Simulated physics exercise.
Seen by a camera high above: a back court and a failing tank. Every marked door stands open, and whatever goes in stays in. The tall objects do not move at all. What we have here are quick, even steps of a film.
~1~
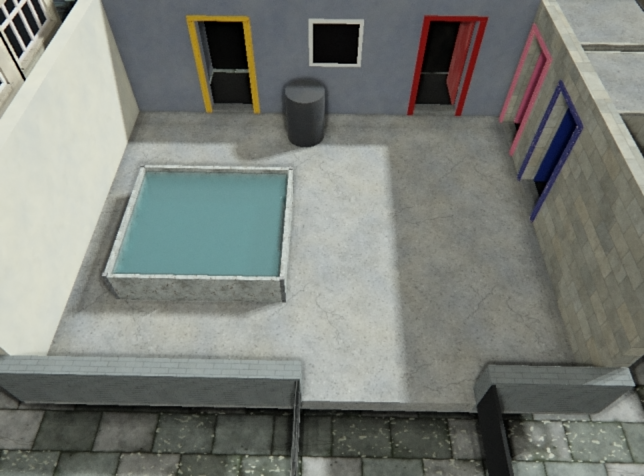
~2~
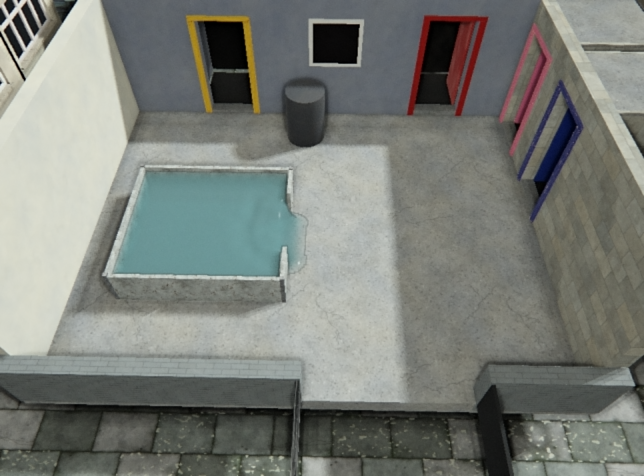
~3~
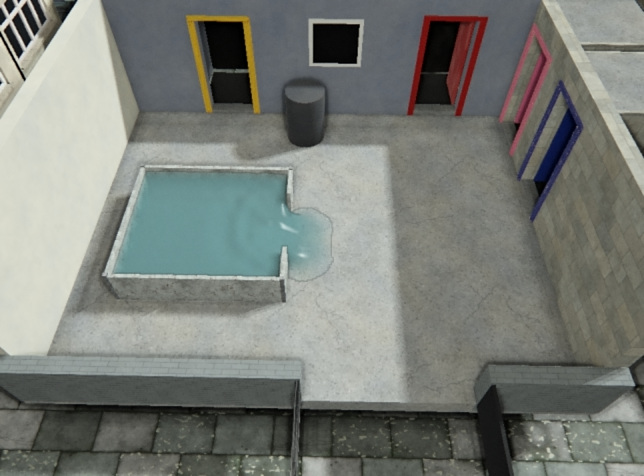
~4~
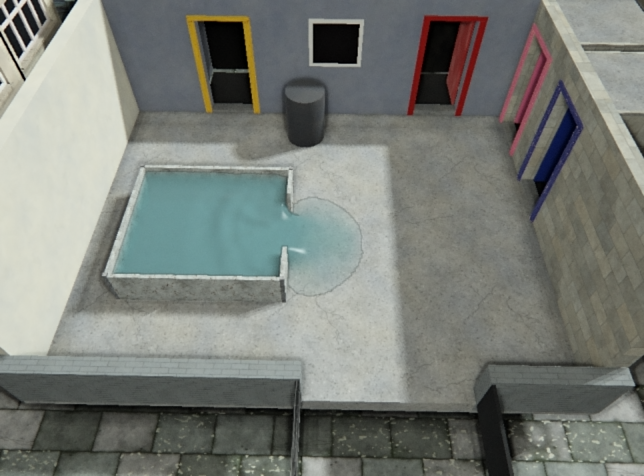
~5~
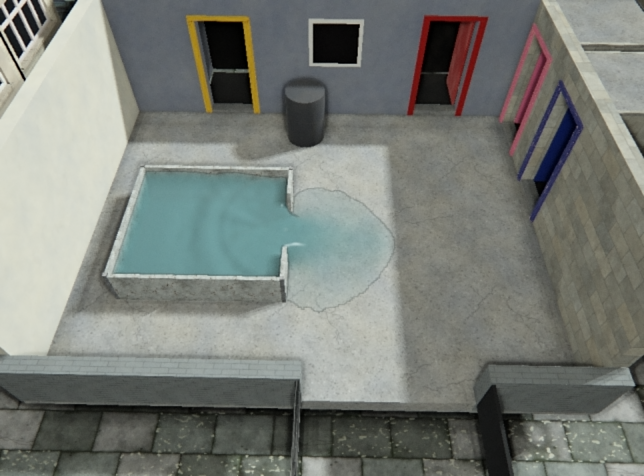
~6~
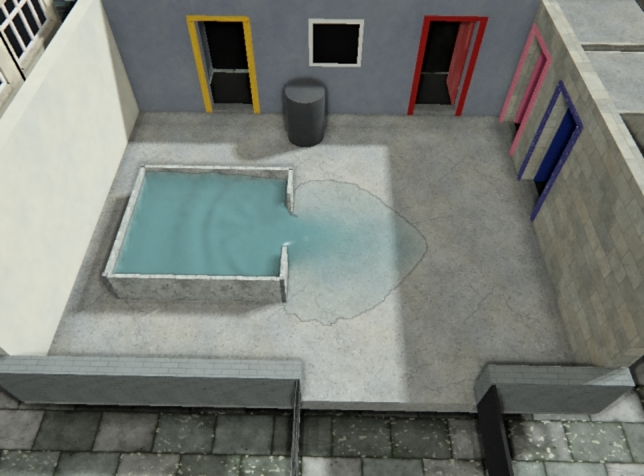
Back court seen from high above, water pouring through a gap in a tank's right wall and spreading rightward across the paving.
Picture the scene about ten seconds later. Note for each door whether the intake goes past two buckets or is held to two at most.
Blue door: Past two; red door: Held to two at most; pink door: Past two; yellow door: Held to two at most.
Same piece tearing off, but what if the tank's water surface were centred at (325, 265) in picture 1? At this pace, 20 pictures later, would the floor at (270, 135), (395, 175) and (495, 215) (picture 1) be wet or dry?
Spared, spared, hit.
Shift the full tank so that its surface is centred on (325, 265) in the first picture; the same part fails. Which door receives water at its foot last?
It's the yellow-painted one that is reached last.
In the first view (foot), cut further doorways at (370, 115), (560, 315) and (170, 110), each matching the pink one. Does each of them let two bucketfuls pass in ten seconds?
Taking them as listed, the first undershoots, the second overshoots and the third undershoots.
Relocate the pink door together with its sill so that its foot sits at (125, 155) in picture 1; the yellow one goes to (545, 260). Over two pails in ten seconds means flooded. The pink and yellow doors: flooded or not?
Note: Pink does not reach the limit, yellow beats the limit.
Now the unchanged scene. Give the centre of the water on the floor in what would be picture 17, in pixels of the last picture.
I'd say near (272, 242).
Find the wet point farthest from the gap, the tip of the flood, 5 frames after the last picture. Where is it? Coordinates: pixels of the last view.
The wet edge reaches furthest near (537, 262).
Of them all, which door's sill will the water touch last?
I'd go with the door marked yellow.
A moment on, water covers 25 % of the floor; the blue door not reached, the red door not reached, the pink door not reached, the yellow door not reached.
Next, water covers 45 % of the floor; the blue door under two buckets in, the red door not reached, the pink door not reached, the yellow door not reached.
Then, water covers 50 % of the floor; the blue door over two buckets in, the red door wet at the sill, nothing in, the pink door under two buckets in, the yellow door not reached.
Later, water covers 55 % of the floor; the blue door far over two buckets in, the red door wet at the sill, nothing in, the pink door over two buckets in, the yellow door not reached.
In the end, water covers 70 % of the floor; the blue door far over two buckets in, the red door wet at the sill, nothing in, the pink door over two buckets in, the yellow door wet at the sill, nothing in.
